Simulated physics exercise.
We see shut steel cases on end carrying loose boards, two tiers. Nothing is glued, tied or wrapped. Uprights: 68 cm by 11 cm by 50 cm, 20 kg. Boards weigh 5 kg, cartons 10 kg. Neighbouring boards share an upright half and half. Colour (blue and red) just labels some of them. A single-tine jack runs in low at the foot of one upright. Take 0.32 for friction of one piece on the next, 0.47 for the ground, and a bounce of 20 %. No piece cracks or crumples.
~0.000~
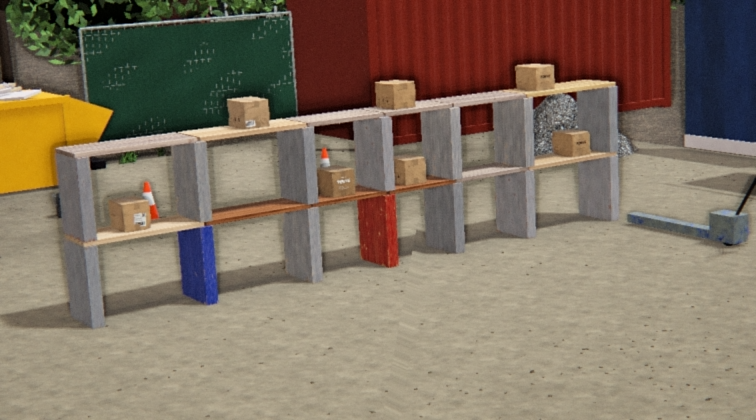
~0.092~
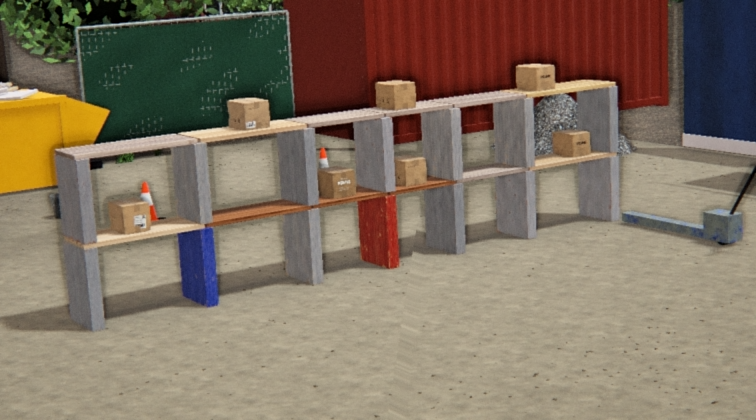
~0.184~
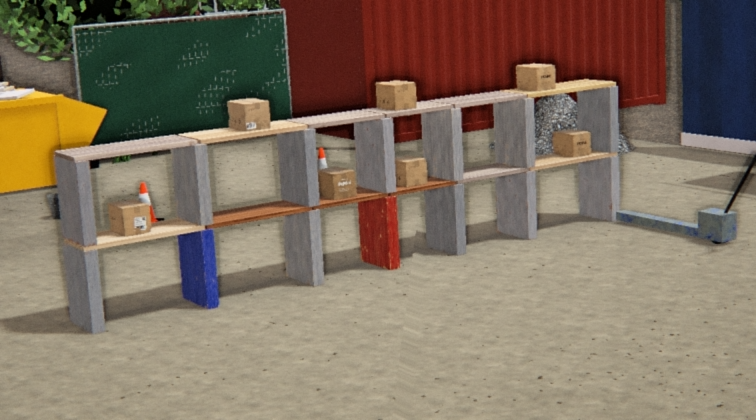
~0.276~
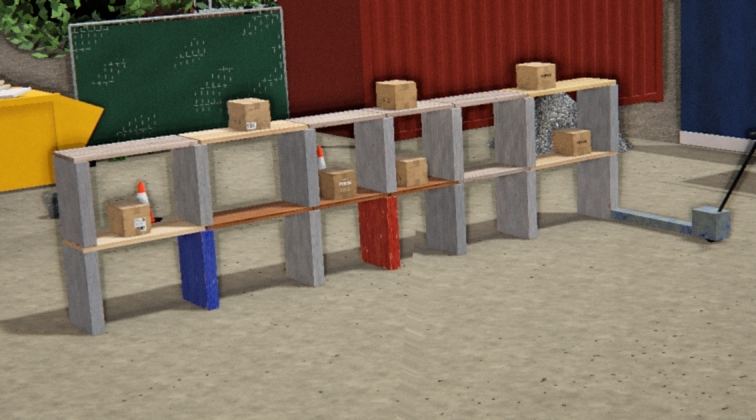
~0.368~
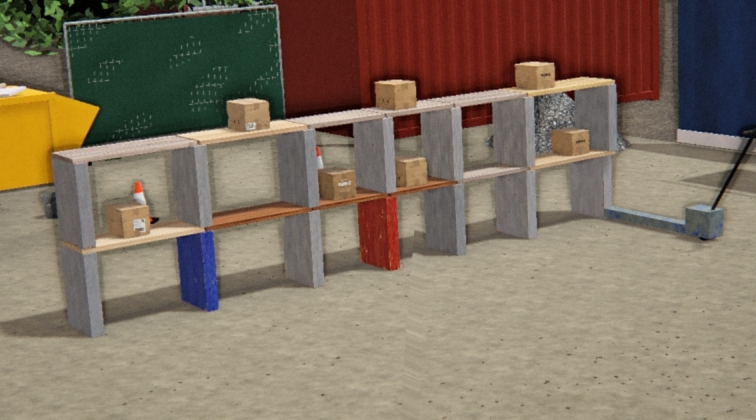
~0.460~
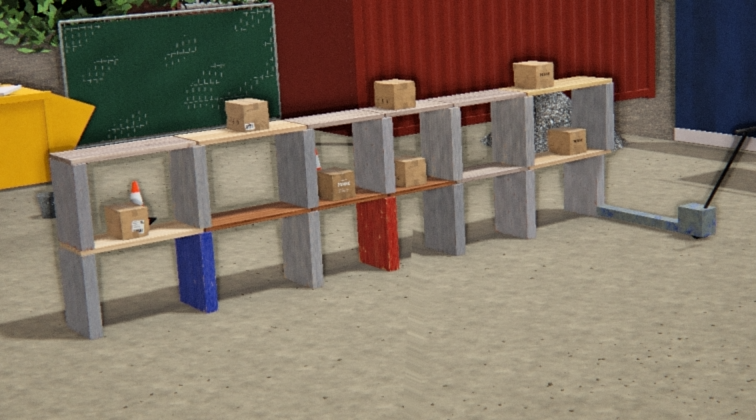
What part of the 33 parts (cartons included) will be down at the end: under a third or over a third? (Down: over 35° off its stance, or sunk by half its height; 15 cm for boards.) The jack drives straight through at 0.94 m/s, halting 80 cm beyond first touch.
The part is fewer than one in three.
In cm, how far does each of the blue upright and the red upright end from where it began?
Moved: Blue 0, red 0.
After 0.60 s, none of the 33 pieces down, 6 disturbed.
At rest (2.1 s), none of the 33 pieces down, 6 disturbed; blue upright unmoved; red upright unmoved. That is 0 per cent. As the last picture would show them, middles, blue upright near (196, 267), red upright near (377, 230).
